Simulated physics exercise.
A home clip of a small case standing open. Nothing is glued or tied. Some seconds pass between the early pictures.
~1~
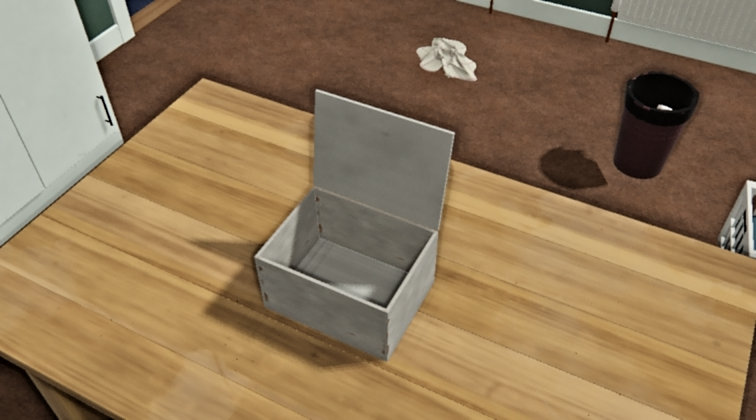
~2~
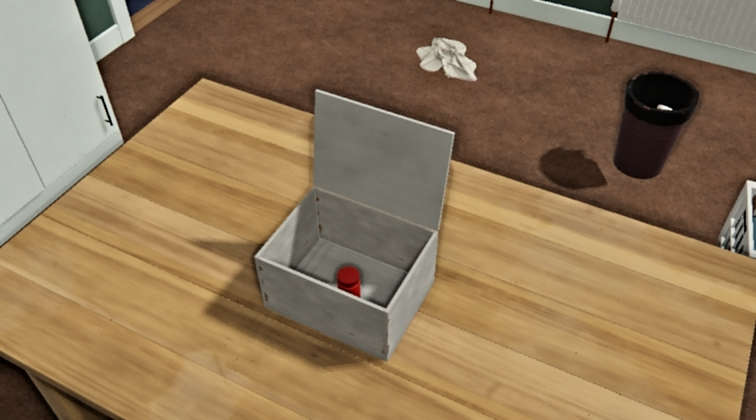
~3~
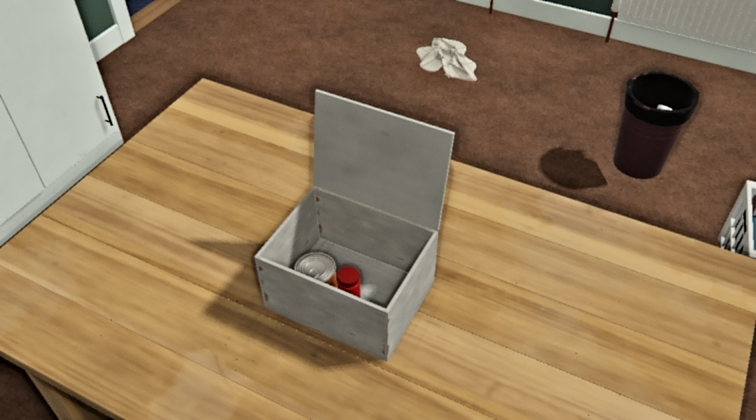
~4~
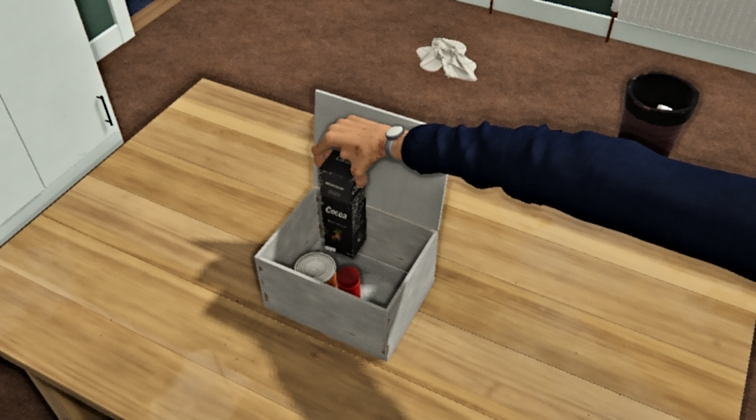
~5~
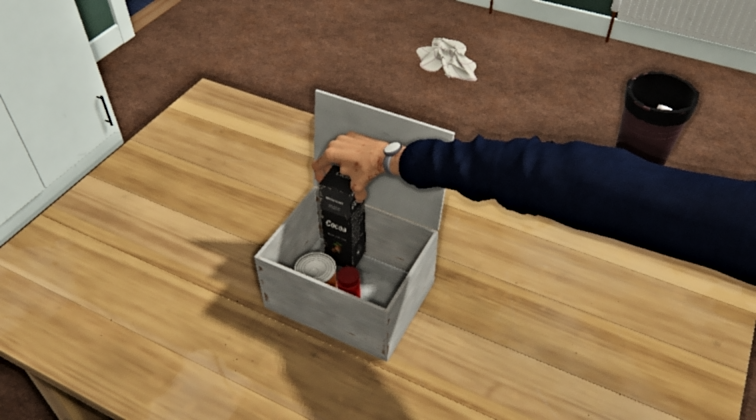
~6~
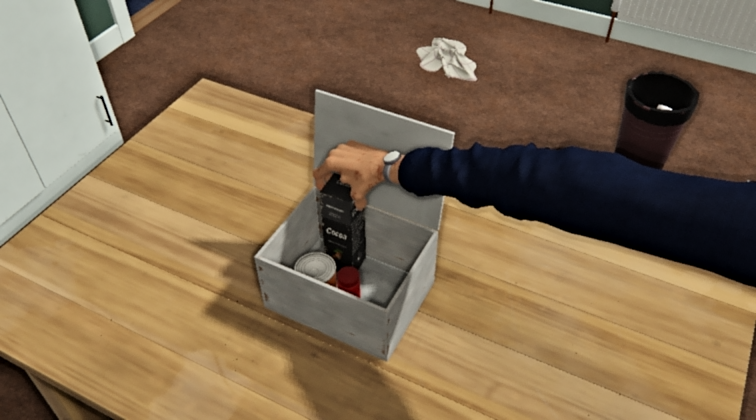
On a wooden table in a room with brown carpet, a small grey case stands open and empty. A red item appears inside, then a round, pale-topped container to its left. A hand in a dark blue sleeve then lowers a black carton in behind them, still gripping its top.
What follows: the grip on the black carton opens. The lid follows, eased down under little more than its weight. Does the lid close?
Here the lid stays ajar.
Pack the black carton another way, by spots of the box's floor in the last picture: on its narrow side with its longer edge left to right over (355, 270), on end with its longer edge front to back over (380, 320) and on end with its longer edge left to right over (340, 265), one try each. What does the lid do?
First, it shuts flat; second, it stays ajar; third, it is held up.
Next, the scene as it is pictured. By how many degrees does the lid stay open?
About 30°.
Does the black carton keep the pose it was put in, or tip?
It tips.
Then, 1.20 s later than the last frame, lid starting down.
Then, 1.70 s later than the last frame, lid 62° above the rim; black carton tilted by 9° near (340, 232).
Then, 2.00 s later than the last frame, lid 40° above the rim; black carton tilted by 23° near (334, 240).
Then, 3.40 s later than the last frame, lid 32° above the rim; black carton tilted by 31° near (333, 243).
When it is over, lid 32° above the rim; moved from the start, black carton; the other 2 as before. End places, in pixels of the last picture, black carton near (333, 243).
